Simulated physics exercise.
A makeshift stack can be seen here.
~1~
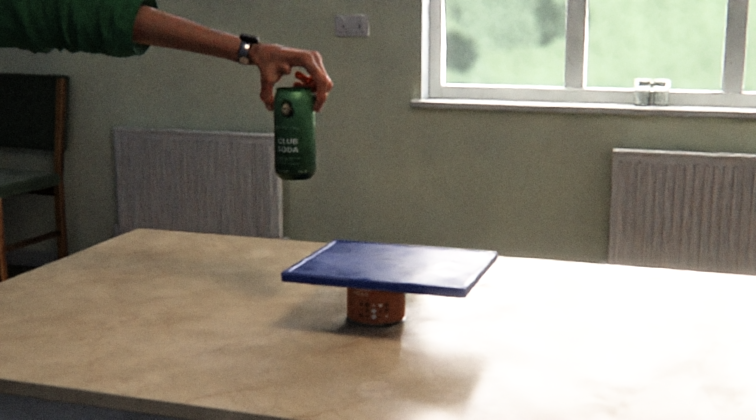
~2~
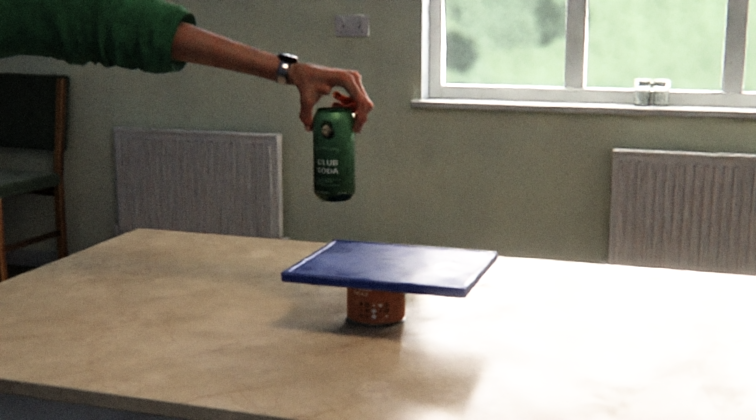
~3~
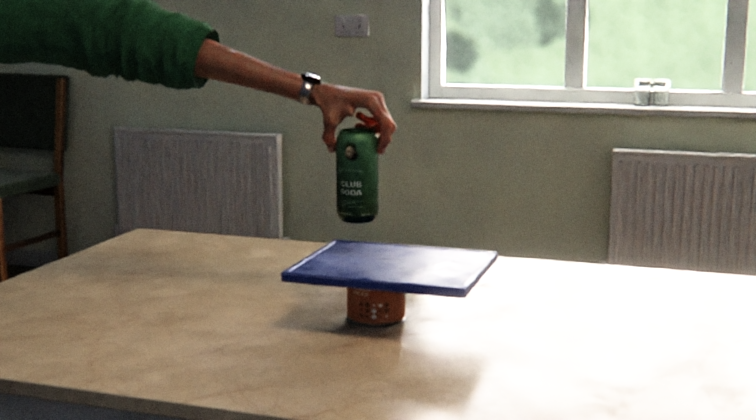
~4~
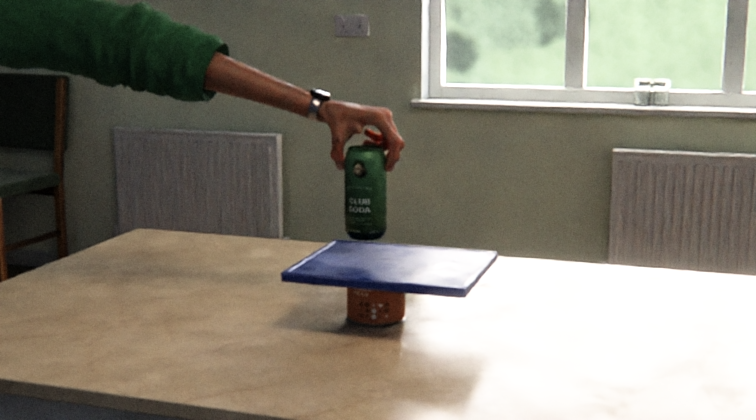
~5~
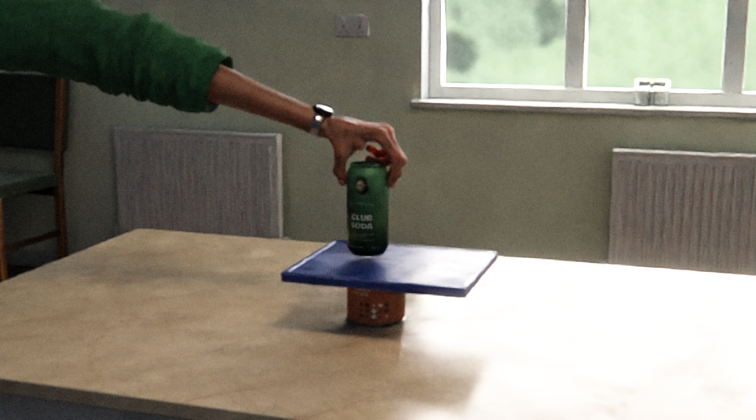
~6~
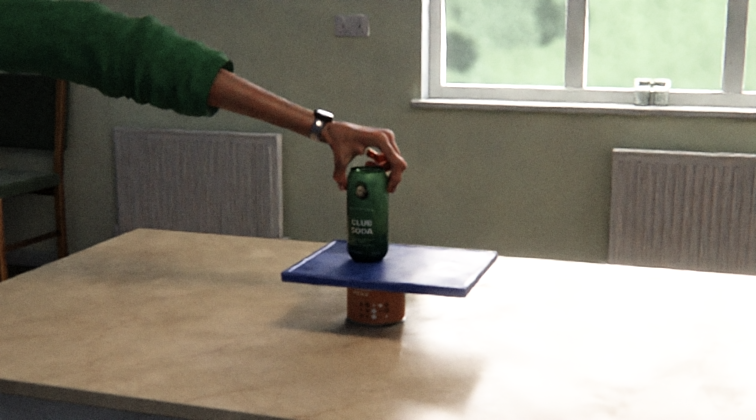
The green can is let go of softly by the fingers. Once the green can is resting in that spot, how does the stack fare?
Basically, the build is sound there.
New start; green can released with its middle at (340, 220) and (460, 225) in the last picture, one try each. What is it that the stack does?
Try one: The stack remains standing; try two: The stack collapses.
Then, 0.30 s past the last view, nothing moves.
Then, 1.00 s past the last view, green can resting near (368, 214).
Finally, all 3 still in place. Final places as the last picture's camera would see them, green can near (368, 214). The stack holds.
